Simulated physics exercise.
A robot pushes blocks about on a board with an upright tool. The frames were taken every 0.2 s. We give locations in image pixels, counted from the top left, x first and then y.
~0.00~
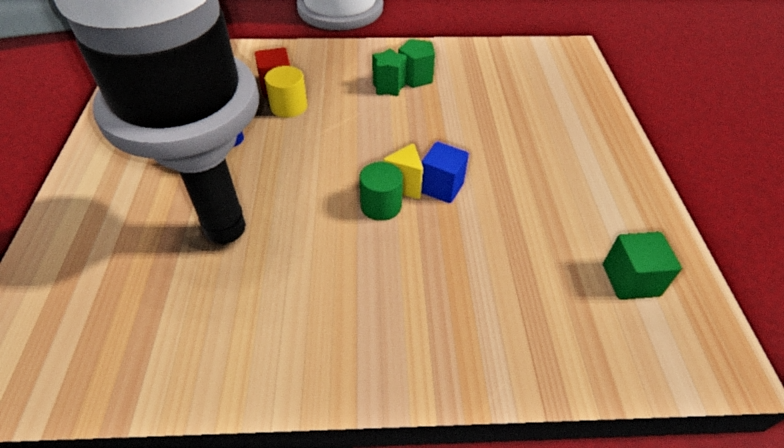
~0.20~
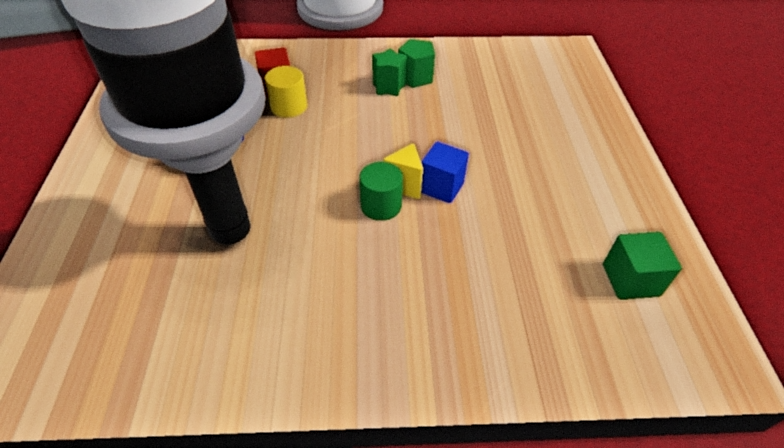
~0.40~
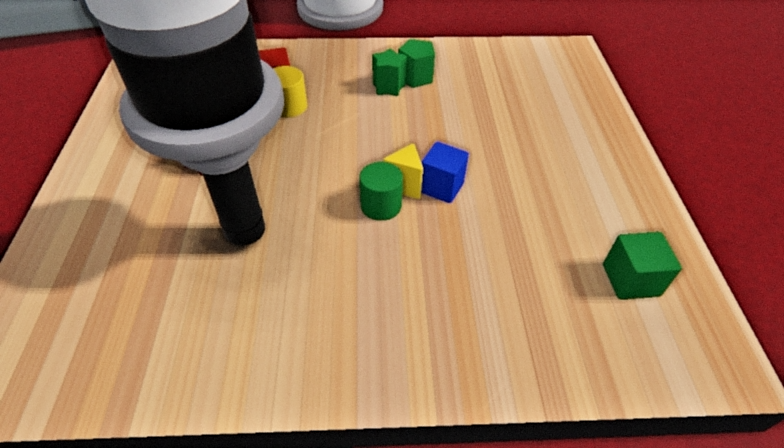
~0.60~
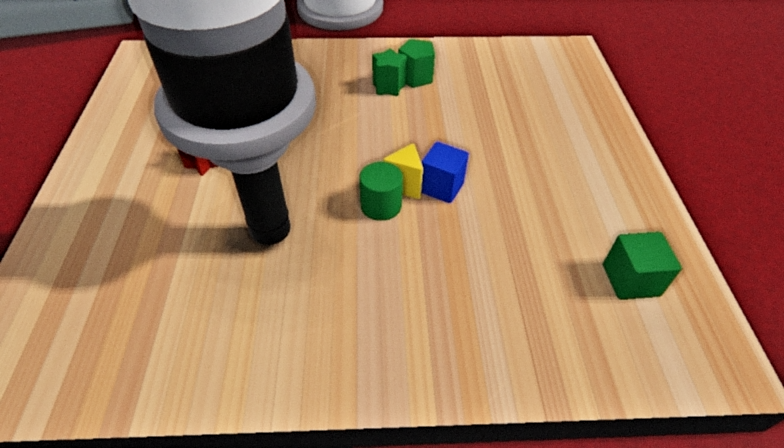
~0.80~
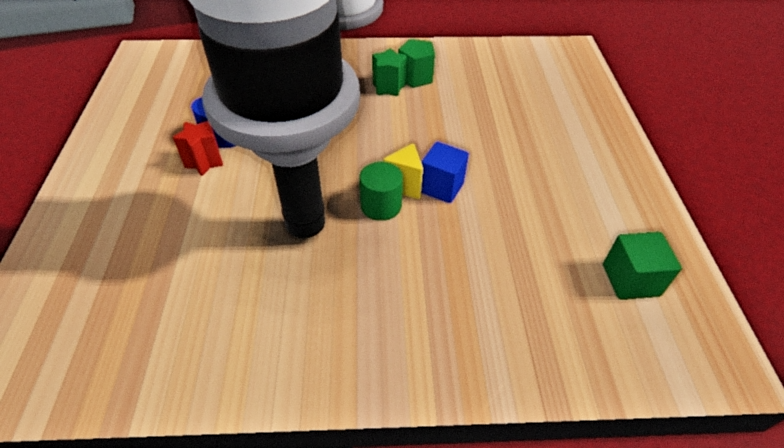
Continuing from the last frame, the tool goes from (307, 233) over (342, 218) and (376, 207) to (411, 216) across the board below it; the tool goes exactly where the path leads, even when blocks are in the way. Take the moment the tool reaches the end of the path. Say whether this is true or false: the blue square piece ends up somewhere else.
True
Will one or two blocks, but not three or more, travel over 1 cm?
No, that is not how it ends up.
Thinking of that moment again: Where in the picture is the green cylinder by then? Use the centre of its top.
It is at (436, 163).
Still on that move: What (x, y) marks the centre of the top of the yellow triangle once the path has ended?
Expect it around (427, 138).
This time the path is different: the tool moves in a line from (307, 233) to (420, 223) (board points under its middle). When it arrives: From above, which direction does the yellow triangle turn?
From above, the turn goes clockwise.
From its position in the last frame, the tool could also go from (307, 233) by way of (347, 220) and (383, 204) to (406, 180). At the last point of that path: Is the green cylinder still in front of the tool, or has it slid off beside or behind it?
In the end it is ahead.
What follows on the original path. Halfway along, tool (359, 201); green cylinder (397, 170); yellow triangle (415, 149), turned 30° clockwise.
At the end, tool (411, 207); green cylinder (436, 163); yellow triangle (427, 138); blue square piece (471, 149), turned 15° clockwise.
